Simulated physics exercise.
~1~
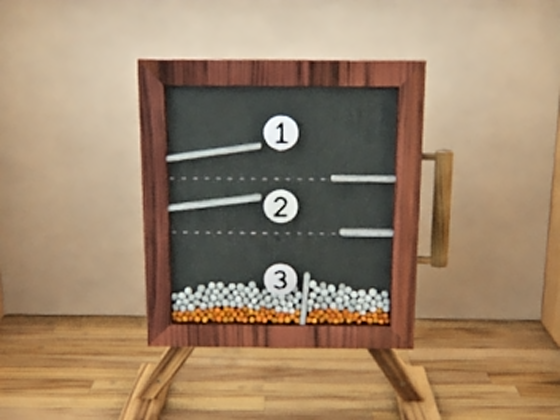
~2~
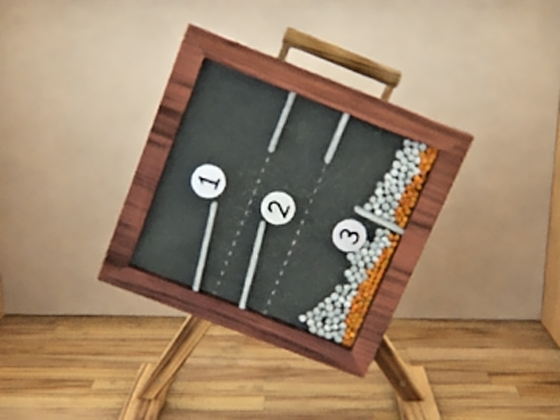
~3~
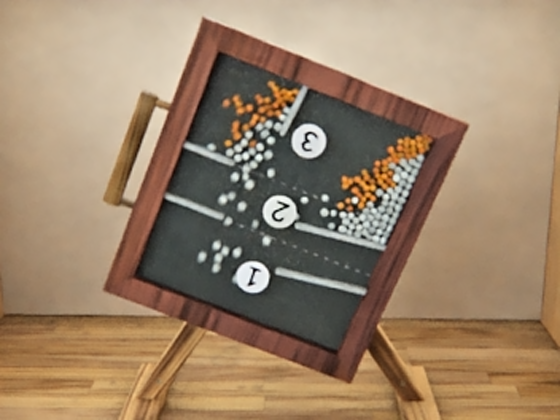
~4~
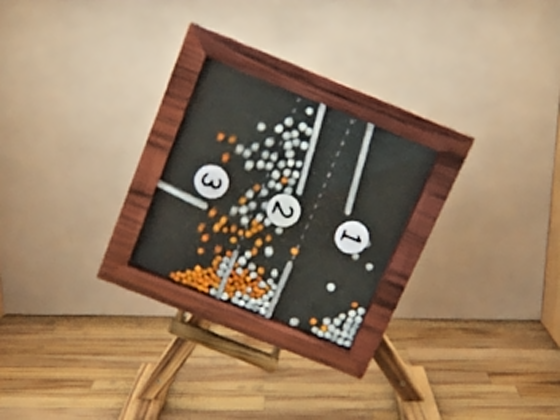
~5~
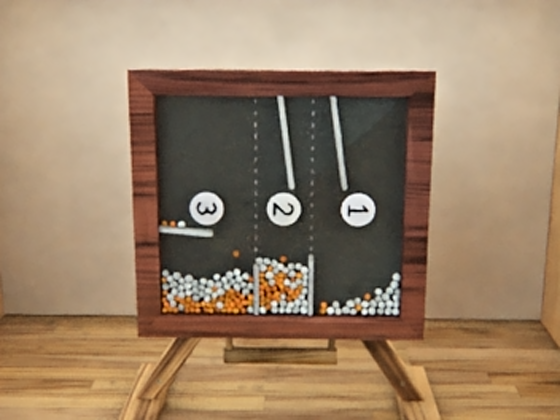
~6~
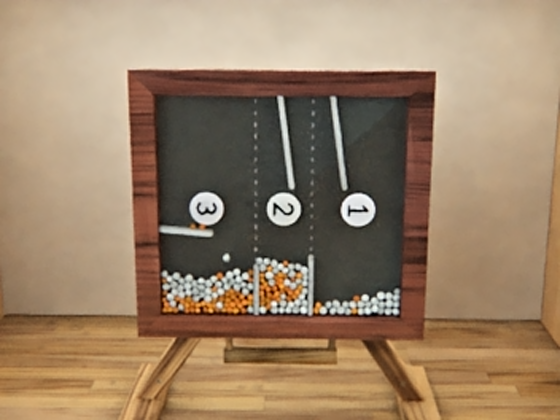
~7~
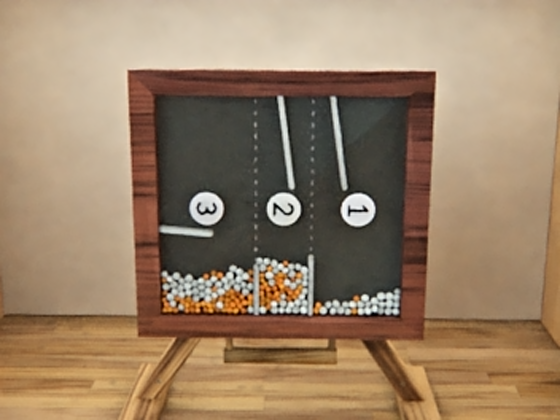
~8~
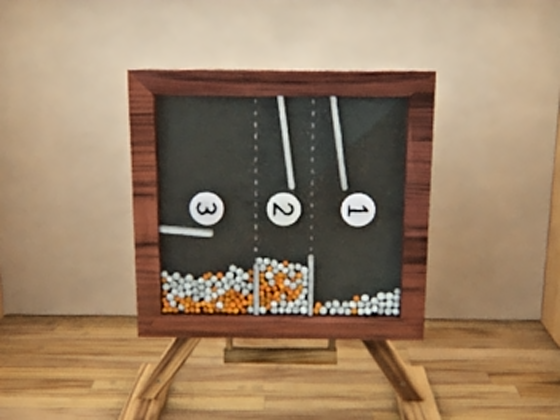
A framed case of white and orange beads turns anticlockwise, spilling them, and stops sideways.
